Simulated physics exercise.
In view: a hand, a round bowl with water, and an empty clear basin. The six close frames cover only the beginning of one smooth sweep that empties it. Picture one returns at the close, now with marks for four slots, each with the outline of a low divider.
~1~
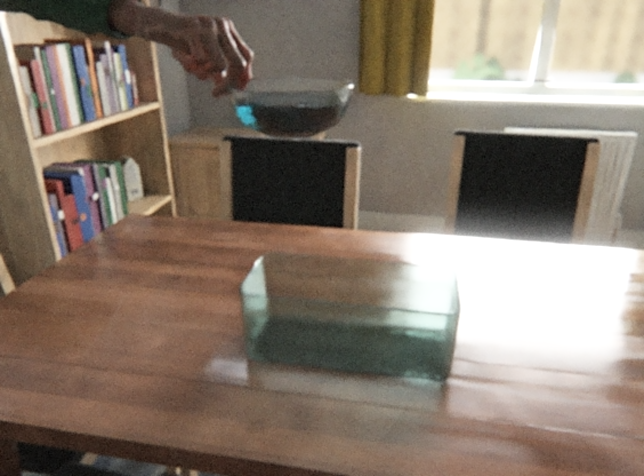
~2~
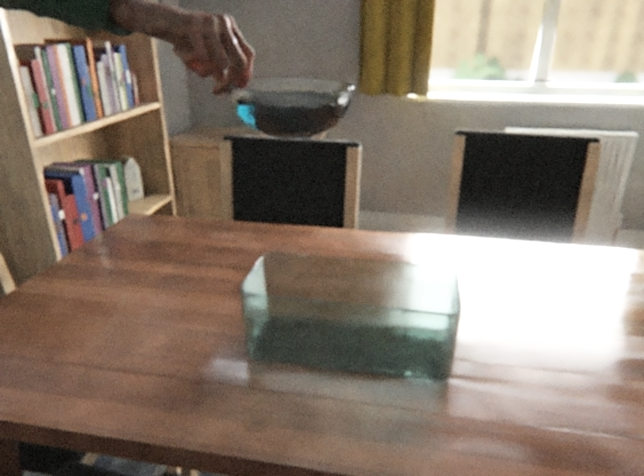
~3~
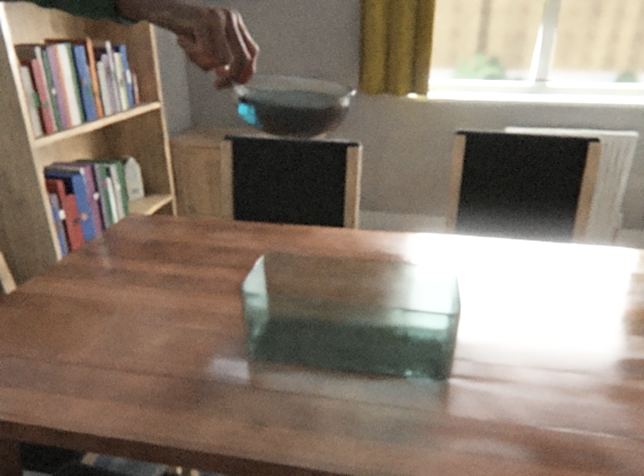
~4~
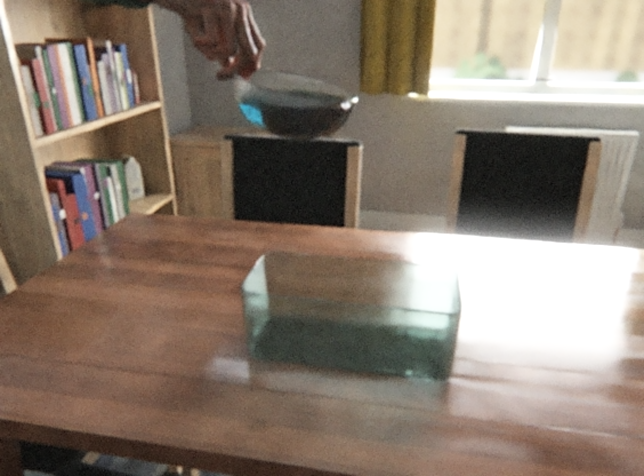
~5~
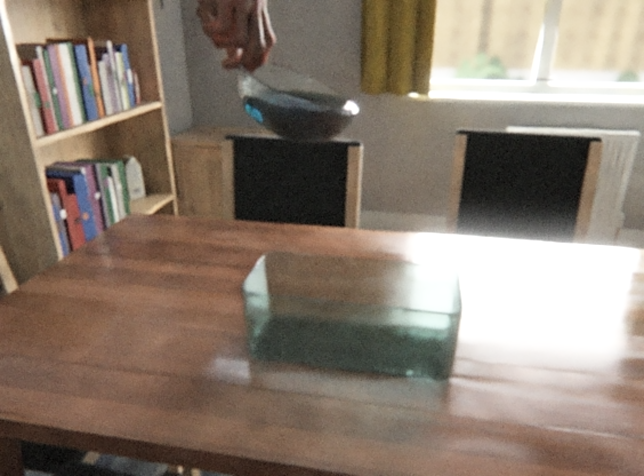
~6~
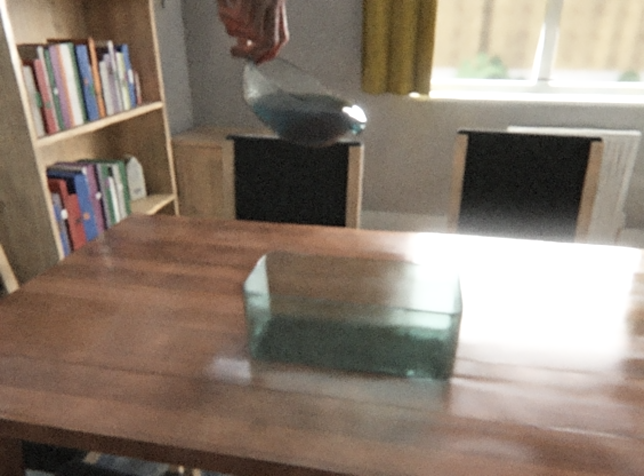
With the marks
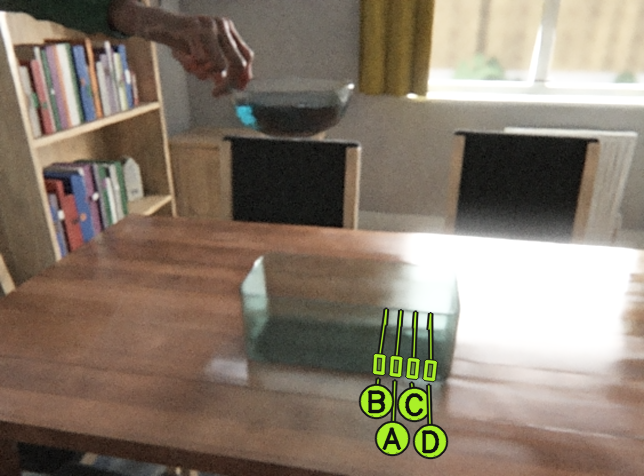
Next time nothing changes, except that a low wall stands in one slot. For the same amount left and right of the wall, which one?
Best: B.
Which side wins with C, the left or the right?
The left side.
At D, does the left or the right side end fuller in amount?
More ends on the left.
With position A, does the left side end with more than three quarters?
No, it does not.
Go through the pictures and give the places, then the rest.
Upright, lip at (350, 85); basin from (247, 354) to (450, 378); nothing has left yet, in the first frame.
Upright, lip at (351, 87); nothing has left yet, in the second frame.
Tipped about 6°, lip at (352, 91); nothing has left yet, in the third frame.
Tipped about 13°, lip at (354, 99); nothing has left yet, in the fourth frame.
Tipped about 22°, lip at (355, 109); nothing has left yet, in the fifth frame.
Tipped about 33°, lip at (354, 122); water is over the lip, down to (358, 131), in the sixth frame.
In lime, A at (394, 381); B at (378, 379); C at (411, 383); D at (428, 385).
If A is chosen, about 65 % ends left of the wall and 30 % right of it; 4 % is lost outside.
If B is chosen, about 51 % ends left of the wall and 46 % right of it; 3 % is lost outside.
If C is chosen, about 82 % ends left of the wall and 15 % right of it; 4 % is lost outside.
If D is chosen, about 83 % ends left of the wall and 12 % right of it; 5 % is lost outside.
